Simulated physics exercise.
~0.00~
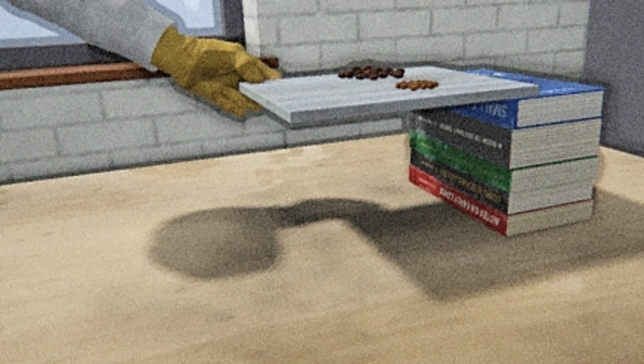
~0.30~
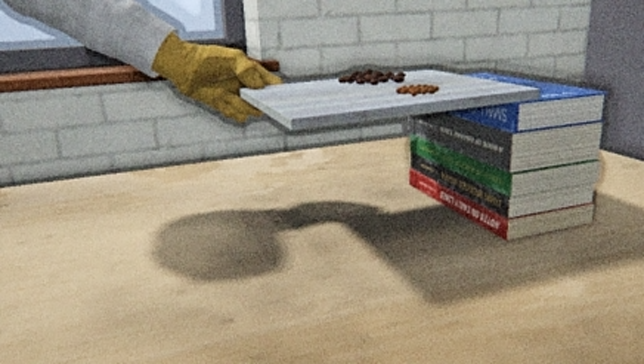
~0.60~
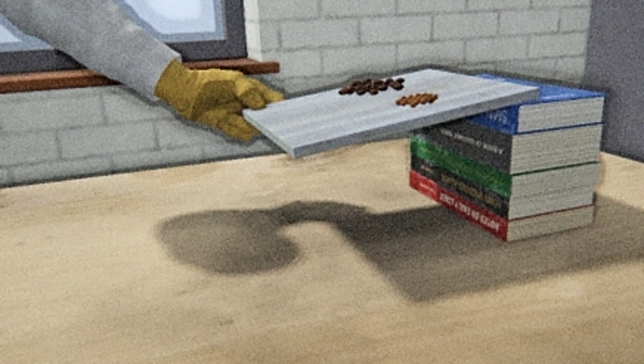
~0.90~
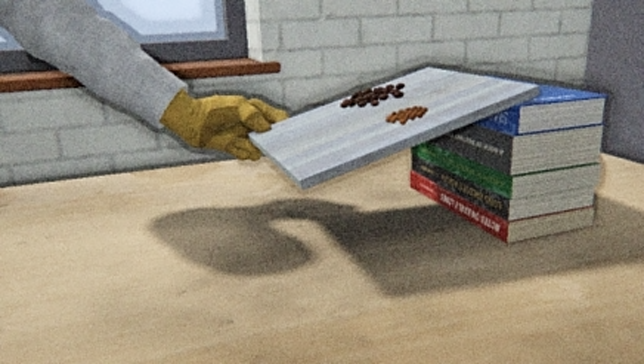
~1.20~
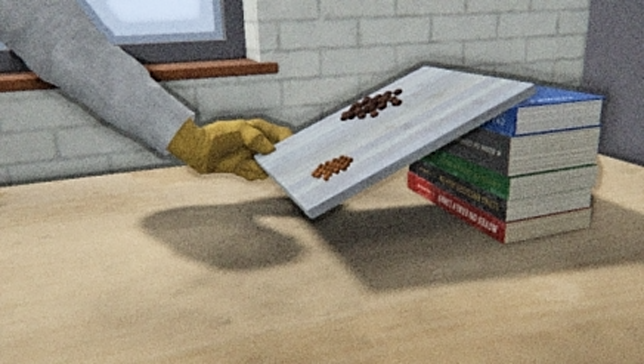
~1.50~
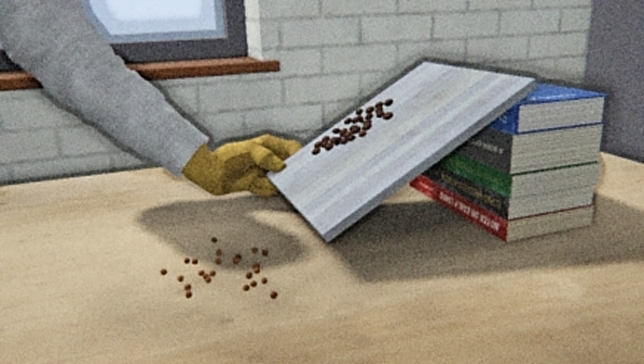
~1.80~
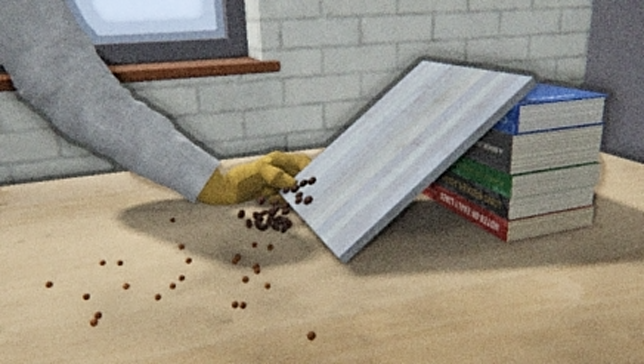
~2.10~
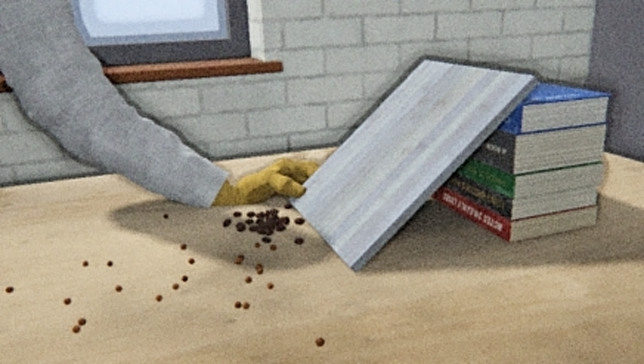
On a pale wooden counter before a white brick wall and a window, seen from slightly above by a gently swaying camera, a grey board rests with its right end on a stack of books. A yellow-gloved hand holds the left end, and two small lots of brown bits lie on top. The hand lowers its end, steepening the board. The front, lighter lot slides first and scatters across the counter. The darker back lot follows, spilling beside the glove. Finally the board leans steeply, the front lot spread farther than the back one.
